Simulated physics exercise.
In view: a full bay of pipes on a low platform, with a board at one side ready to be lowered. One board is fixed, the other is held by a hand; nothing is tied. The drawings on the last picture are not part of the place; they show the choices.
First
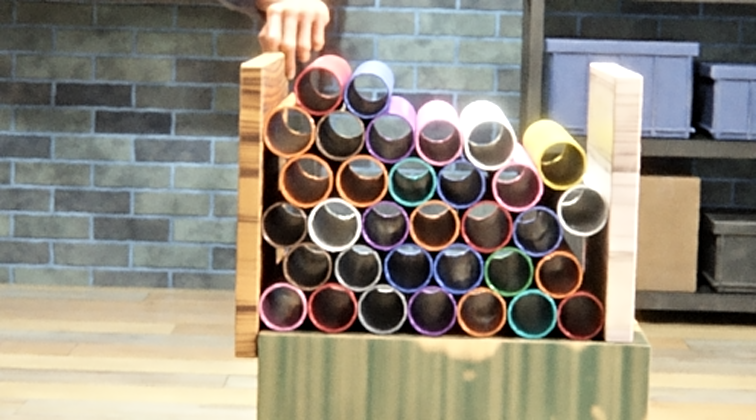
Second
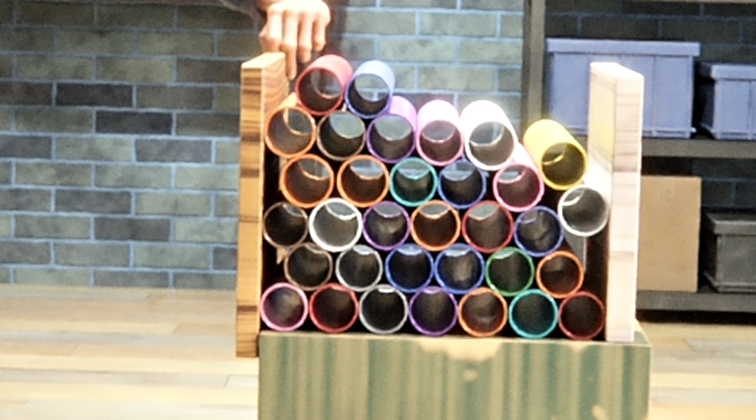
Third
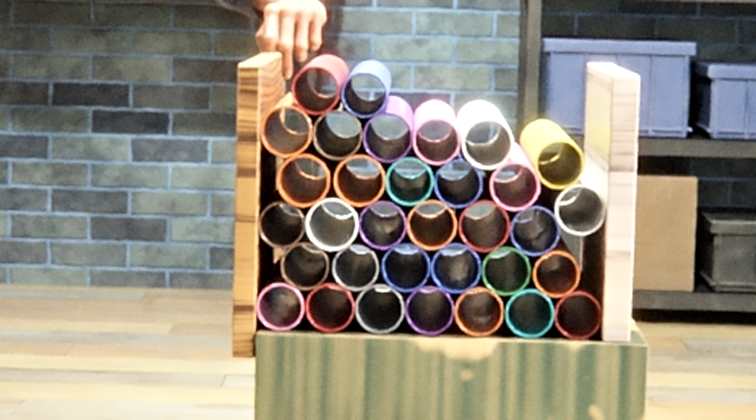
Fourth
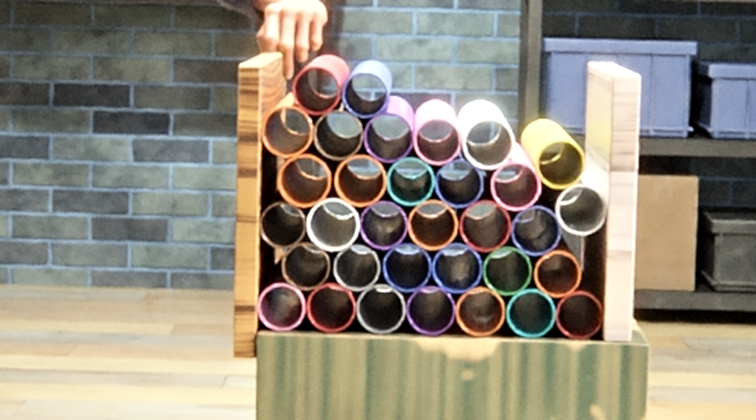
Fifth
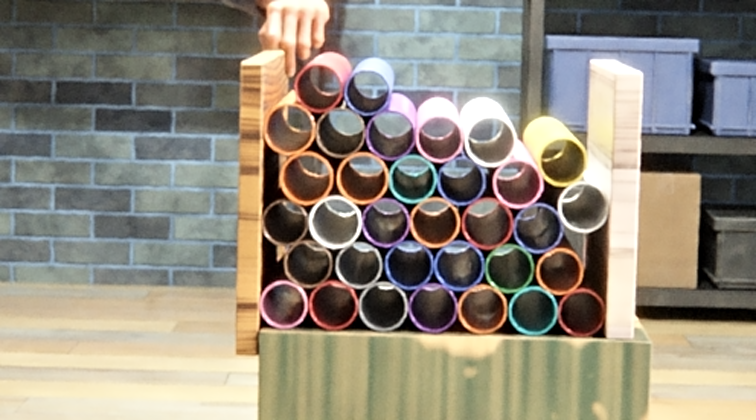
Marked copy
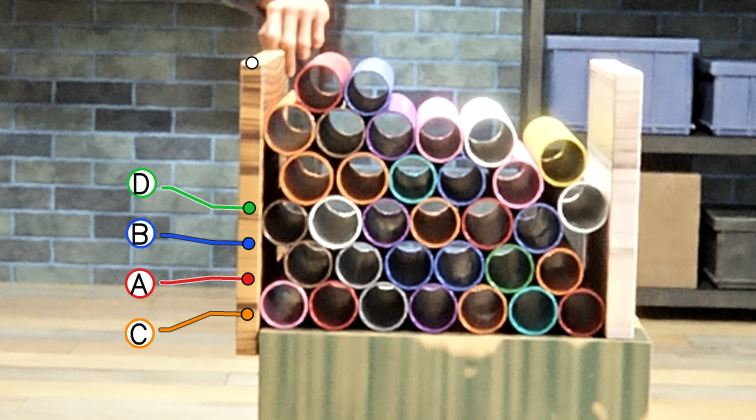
A hand resting at the left side board stays nearly still beside stacked colourful pipes on a low green platform.
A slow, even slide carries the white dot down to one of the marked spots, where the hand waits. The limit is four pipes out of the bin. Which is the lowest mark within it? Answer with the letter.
It can be let down to B.
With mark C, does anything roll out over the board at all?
Yes, at C.
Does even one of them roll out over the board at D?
Yes, at D.
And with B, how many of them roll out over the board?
At B the number is two.
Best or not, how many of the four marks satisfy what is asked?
Two of the four.
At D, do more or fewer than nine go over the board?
It loses fewer than nine.
On the marked copy, A at (248, 279); B at (249, 244); C at (247, 315); D at (249, 208); the white dot at (252, 63).
Taking B. A third of the way, top of the board (262, 146).
Two thirds of the way, top of the board (260, 239).
When it is over, top of the board (260, 243), two out over the board.
As for the rest, A more than four out over the board; C more than four out over the board; D two out over the board.
